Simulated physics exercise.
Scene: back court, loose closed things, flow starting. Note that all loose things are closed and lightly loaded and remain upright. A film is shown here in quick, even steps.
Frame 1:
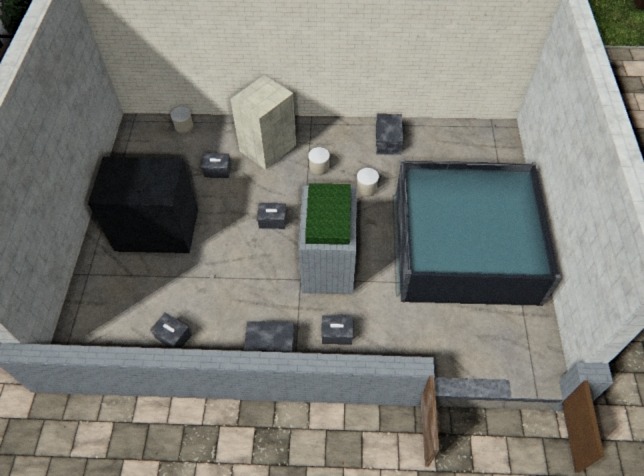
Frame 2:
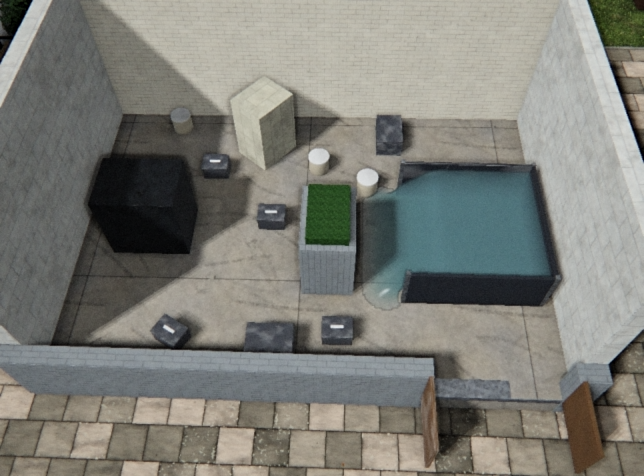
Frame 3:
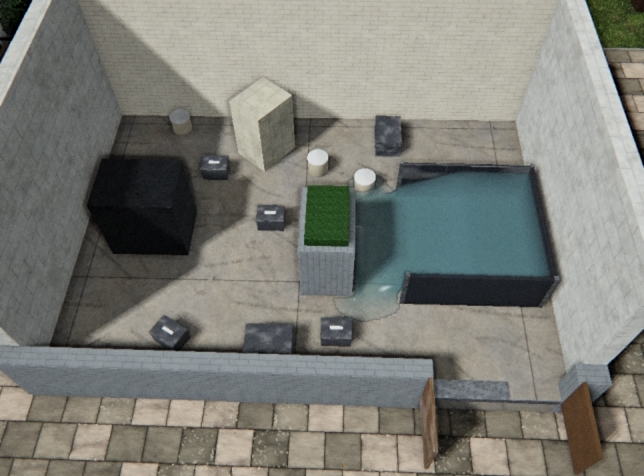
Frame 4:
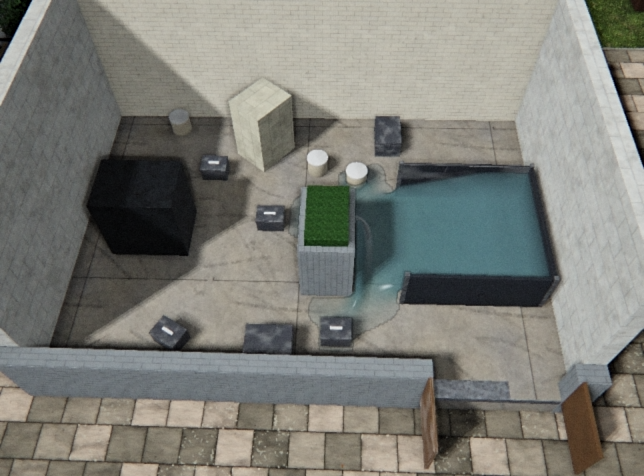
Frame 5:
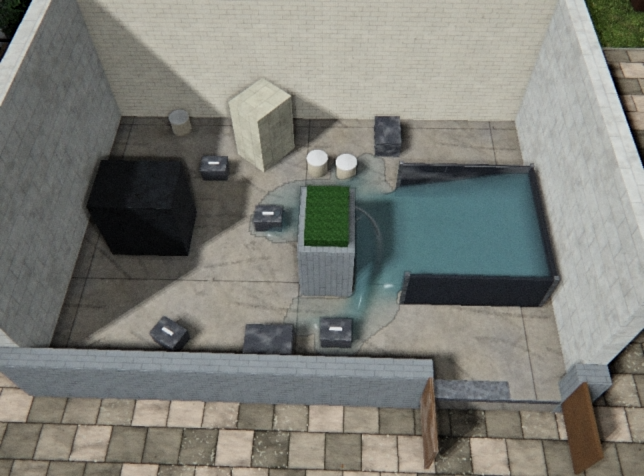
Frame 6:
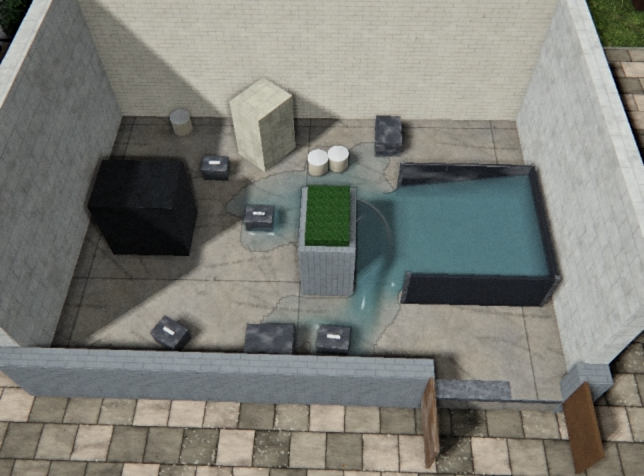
In a walled court, water pours leftward from a dark tank and nudges a few loose objects.
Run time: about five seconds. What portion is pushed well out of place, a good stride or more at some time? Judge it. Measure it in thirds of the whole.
Share: Two thirds and up.
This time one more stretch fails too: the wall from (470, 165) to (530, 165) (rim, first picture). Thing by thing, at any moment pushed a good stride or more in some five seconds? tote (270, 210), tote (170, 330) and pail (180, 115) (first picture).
Outcome by item - displaced that far / short of that distance / displaced that far.
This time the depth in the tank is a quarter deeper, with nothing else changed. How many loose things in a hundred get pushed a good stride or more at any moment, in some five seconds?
By my count, 100 %.
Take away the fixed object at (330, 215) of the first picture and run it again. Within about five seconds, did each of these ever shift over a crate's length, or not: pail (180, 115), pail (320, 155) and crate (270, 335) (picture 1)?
The first traveled far, the second traveled far, and the third traveled far.
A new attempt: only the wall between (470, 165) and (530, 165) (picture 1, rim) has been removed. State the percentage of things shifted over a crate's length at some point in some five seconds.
My estimate is some 50 per cent of them.
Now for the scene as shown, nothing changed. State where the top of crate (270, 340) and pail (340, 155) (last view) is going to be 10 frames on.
Roughly (188, 316), then (298, 105).
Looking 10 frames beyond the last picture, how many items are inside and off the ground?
Counted: 4.
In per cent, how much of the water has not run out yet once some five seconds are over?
Close to 98 %.
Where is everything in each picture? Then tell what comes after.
The first frame shows a pail at (368, 176) rests on the ground; a tote at (272, 211), on the bottom; 0 of 10 have shifted.
The second frame shows a pail at (368, 177), on the bottom; a tote at (271, 212), on the bottom; 0 of 10 have shifted.
The third frame shows a pail at (365, 177) rests on the ground, close to its start; a tote at (270, 213), on the bottom; 0 of 10 have shifted.
The fourth frame shows a pail at (357, 170) rests on the ground, close to its start; a tote at (270, 213) rests on the ground; 1 of 10 have shifted.
The fifth frame shows a pail at (347, 162) rests on the ground, a stride from its start; a tote at (268, 214), on the bottom; 1 of 10 have shifted.
The sixth frame shows a pail at (338, 153), on the bottom, a stride from its start; a tote at (259, 214) rests on the ground, close to its start; 3 of 10 have shifted.
A moment on, 2 of 10 are well off their spots; 0 afloat.
Next, 7 of 10 are well off their spots; 4 afloat.
Later, 8 of 10 are well off their spots; 9 afloat.
In the end, 8 of 10 are well off their spots, and 9 have been at some point; 8 afloat.
